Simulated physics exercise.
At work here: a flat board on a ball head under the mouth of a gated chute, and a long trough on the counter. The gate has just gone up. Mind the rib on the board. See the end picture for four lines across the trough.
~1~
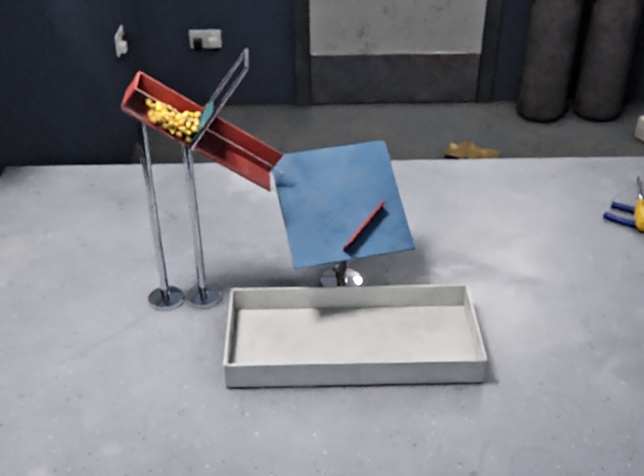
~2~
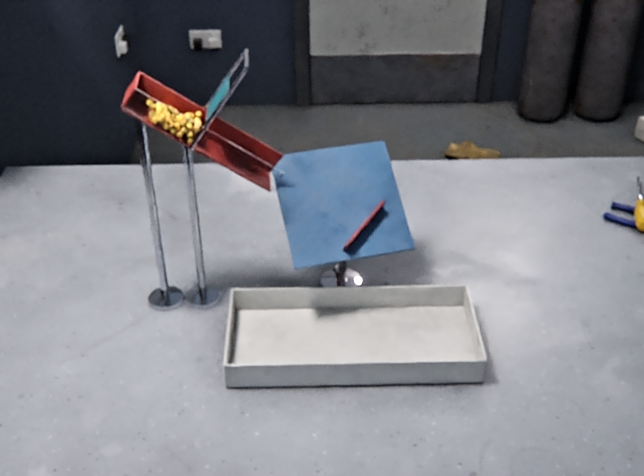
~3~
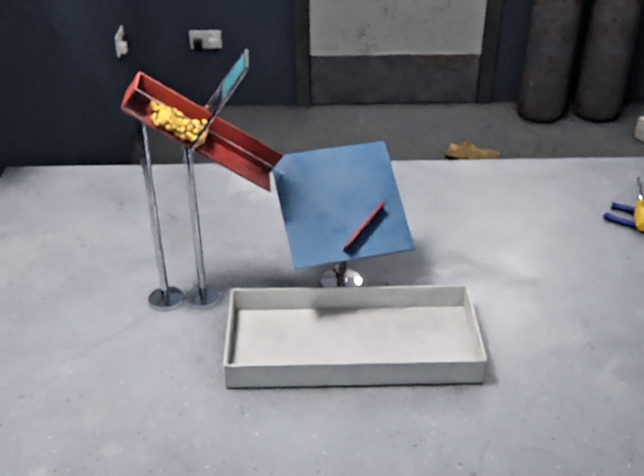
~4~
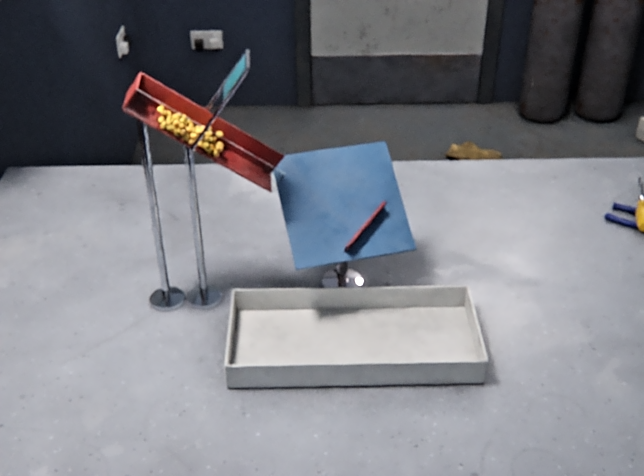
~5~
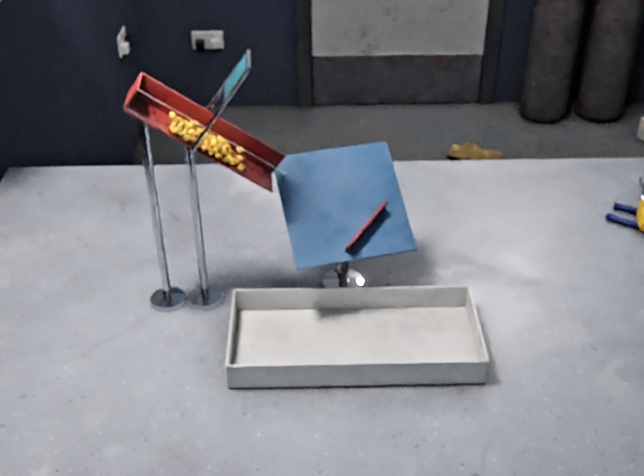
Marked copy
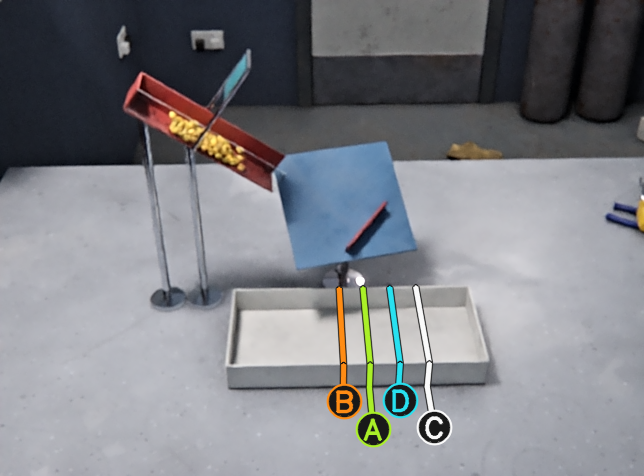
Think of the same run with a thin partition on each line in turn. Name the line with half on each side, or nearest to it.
Best: B.
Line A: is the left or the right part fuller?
More lands on the left.
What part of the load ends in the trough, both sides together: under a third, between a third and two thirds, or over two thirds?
It is over two thirds.
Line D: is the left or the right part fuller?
More lands on the left.
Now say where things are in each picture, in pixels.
The first picture shows load behind the gate near (176, 120), puffed corn balls; lip of the chute near (270, 182), sloping fairly steeply.
The second picture shows middle of the board near (342, 202), tilted fairly steeply; middle of its low edge near (356, 258); of its high edge near (328, 148).
The third picture shows front corners of the trough near (224, 365) and (486, 360), empty; front of the load near (203, 137).
The fourth picture shows middle of the load near (194, 131); its front near (221, 146), close to a third of the way to the lip; rib from (385, 202) to (347, 247).
The fifth picture shows middle of the load near (204, 143); its front near (243, 157), close to two thirds of the way to the lip.
On the marked copy, line A crosses the front rim at (370, 363); line B crosses the front rim at (343, 364); line C crosses the front rim at (429, 362); line D crosses the front rim at (400, 362).
For line A, of what is caught, the bulk on the left of the divider, a small share on the right.
For line B, of what is caught, close to half on the left of the divider, close to half on the right.
For line C, of what is caught, all but a few on the left of the divider, only a few on the right.
For line D, of what is caught, all but a few on the left of the divider, only a few on the right.
